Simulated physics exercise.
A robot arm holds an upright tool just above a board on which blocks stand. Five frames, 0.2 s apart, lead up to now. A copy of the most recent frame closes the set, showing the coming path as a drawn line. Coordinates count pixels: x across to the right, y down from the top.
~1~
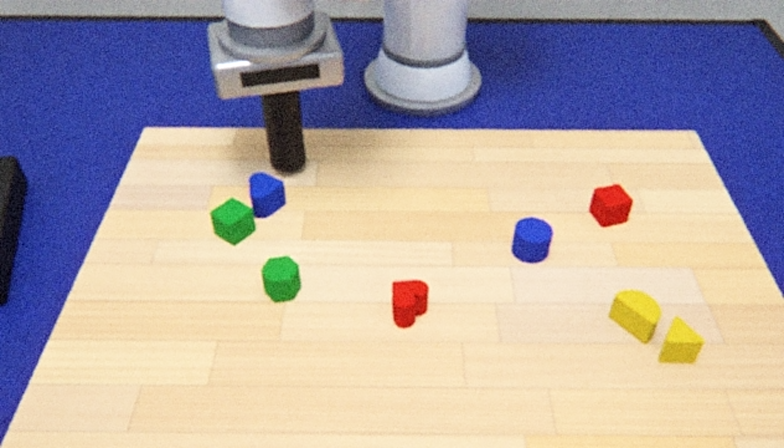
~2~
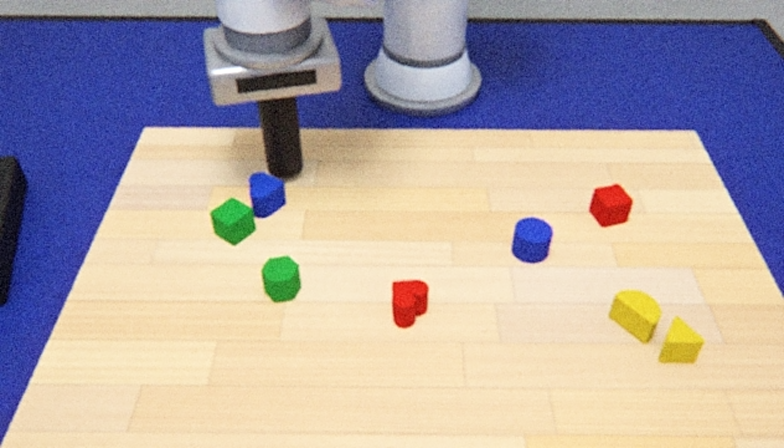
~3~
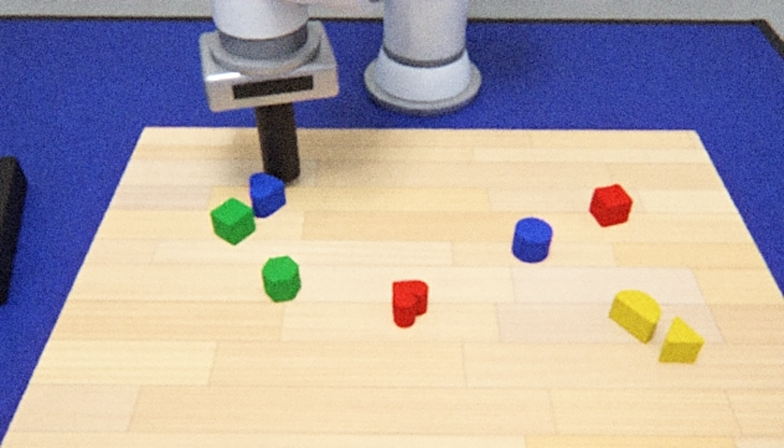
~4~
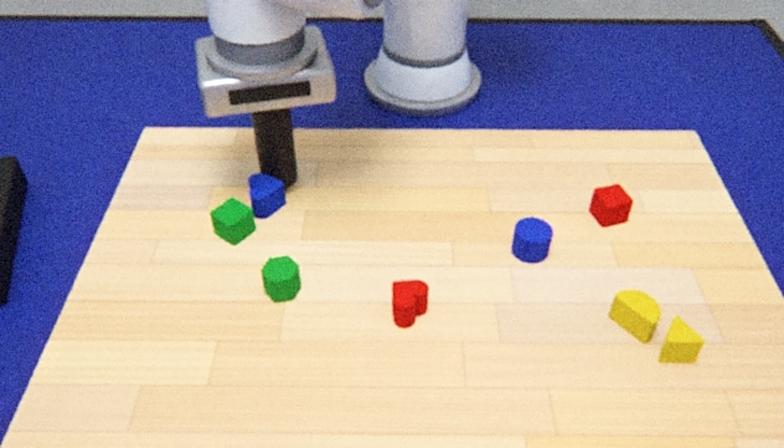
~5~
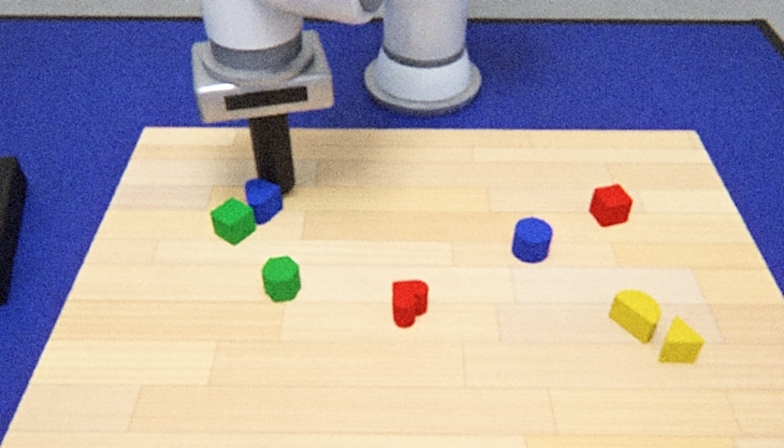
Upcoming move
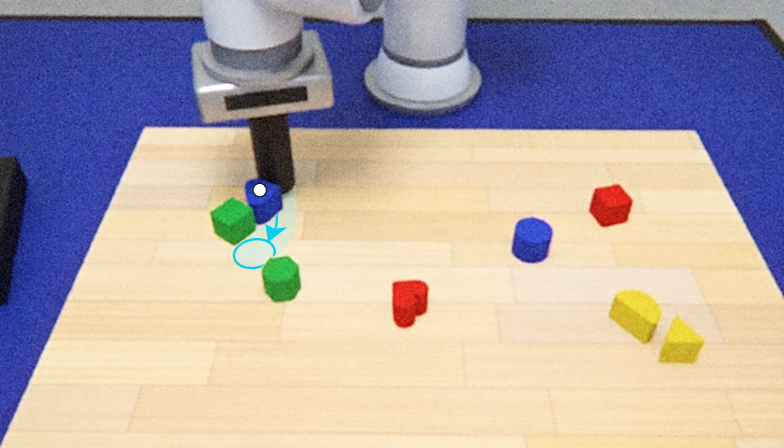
At the start, a robot arm holds a dark upright tool near the back left of a wooden board scattered with red, blue, green and yellow blocks. The tool moves slightly forward and left toward the blue heart block, then nudges it a little toward the green square block.
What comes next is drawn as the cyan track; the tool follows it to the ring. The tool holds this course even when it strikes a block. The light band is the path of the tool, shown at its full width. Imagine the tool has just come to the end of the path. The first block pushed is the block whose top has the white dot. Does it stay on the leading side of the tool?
It will keep going ahead of the tool.
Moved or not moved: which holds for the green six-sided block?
It barely shifts, if at all.
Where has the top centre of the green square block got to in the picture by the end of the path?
Located at (215, 222).
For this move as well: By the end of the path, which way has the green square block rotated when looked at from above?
Turns clockwise.
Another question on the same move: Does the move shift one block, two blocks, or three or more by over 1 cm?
It looks like two blocks will be pushed more than about 1 cm.
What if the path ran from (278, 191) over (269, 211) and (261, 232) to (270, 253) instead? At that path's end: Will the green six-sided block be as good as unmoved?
Going by the path, yes.
Path on the board, from (278, 191) over (277, 211) and (274, 233) to (254, 253); the dot is on the blue heart block.
The first path, step by step. Halfway along, tool at (275, 216); green square block at (220, 220), turned 50° clockwise; blue heart block at (251, 223), turned 15° clockwise.
At the end, tool at (253, 246); green square block at (215, 222), turned 70° clockwise; blue heart block at (224, 253), turned 15° clockwise; green six-sided block in place.
